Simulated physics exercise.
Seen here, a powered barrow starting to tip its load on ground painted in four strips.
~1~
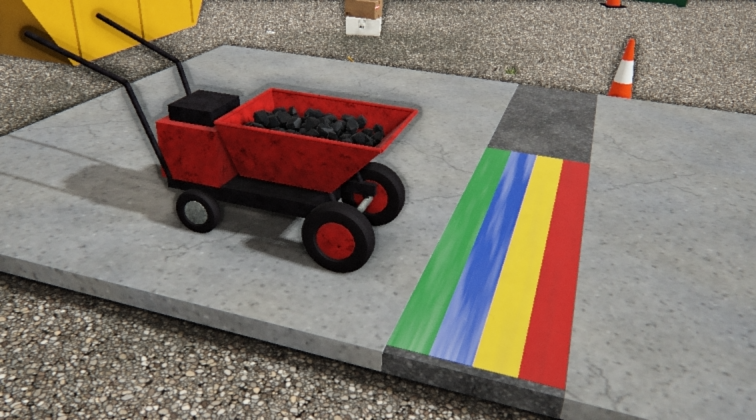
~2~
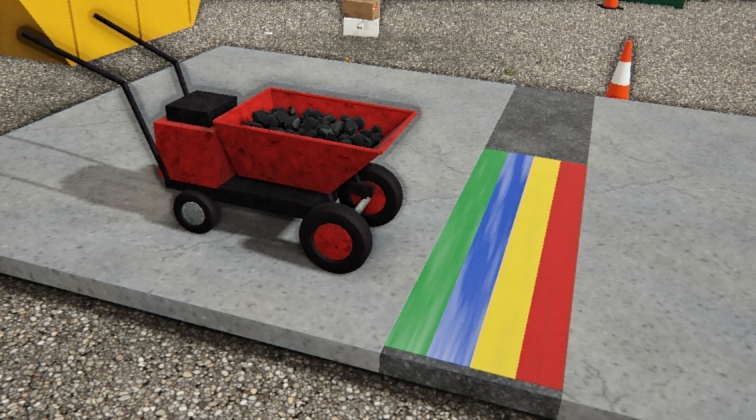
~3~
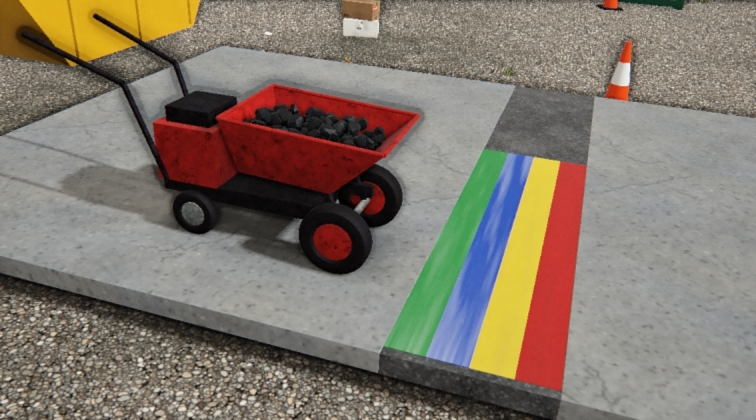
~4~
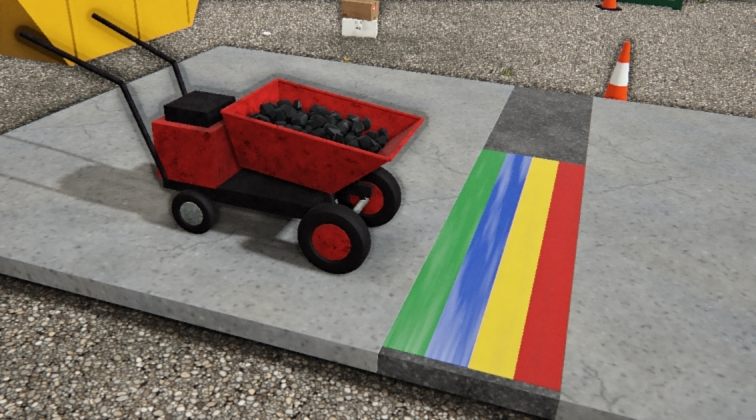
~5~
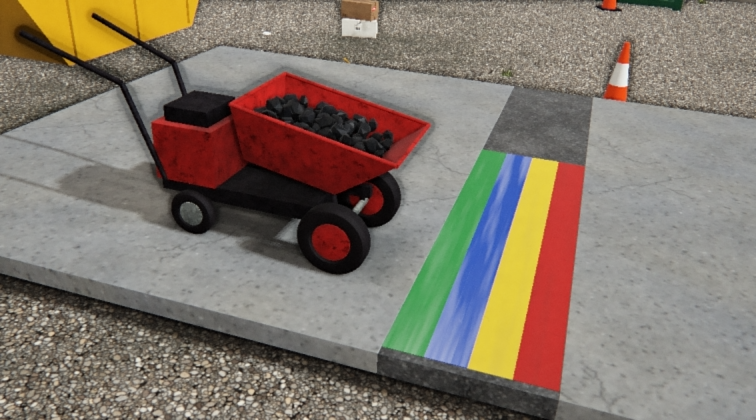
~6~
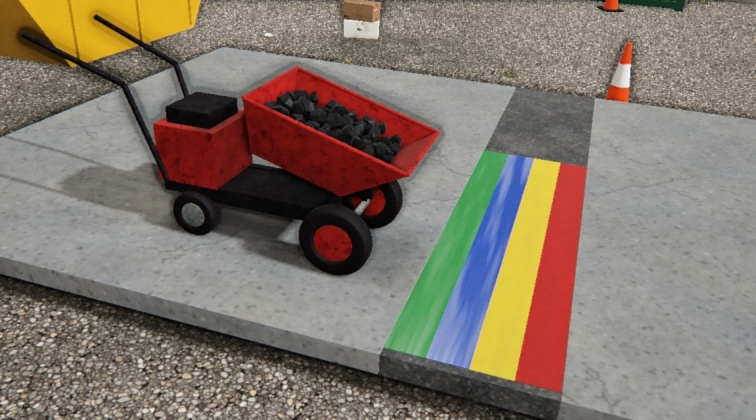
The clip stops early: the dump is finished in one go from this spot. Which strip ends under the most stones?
Most lies over the blue band.
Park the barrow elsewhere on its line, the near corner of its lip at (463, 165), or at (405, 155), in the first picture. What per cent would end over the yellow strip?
Near 10 % and 30 %.
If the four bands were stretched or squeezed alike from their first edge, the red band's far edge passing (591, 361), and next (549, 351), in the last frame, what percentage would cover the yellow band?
Roughly 20 per cent, and 20 per cent.
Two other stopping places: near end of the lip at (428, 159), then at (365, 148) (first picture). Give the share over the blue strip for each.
About 0 and 30 per cent.
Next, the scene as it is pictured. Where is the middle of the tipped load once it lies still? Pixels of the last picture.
Near (494, 275).
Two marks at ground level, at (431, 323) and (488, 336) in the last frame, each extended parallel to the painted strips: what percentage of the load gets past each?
First some 80, then 30 per cent.
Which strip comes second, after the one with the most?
The runner-up: The yellow strip.
Just after the last frame, skip tipped steeply; every one in the skip.
A moment on, skip tipped steeply; almost all in the skip; just a few over the green strip; about a tenth over the blue strip.
Further on, skip tipped right over; roughly a quarter in the skip; about a tenth over the green strip; roughly a third over the blue strip; roughly a quarter over the yellow strip; about a tenth over the red strip; just a few off the paint.
When it is over, skip tipped right over; roughly a quarter in the skip; about a tenth over the green strip; roughly a third over the blue strip; roughly a quarter over the yellow strip; about a tenth over the red strip; about a tenth off the paint.
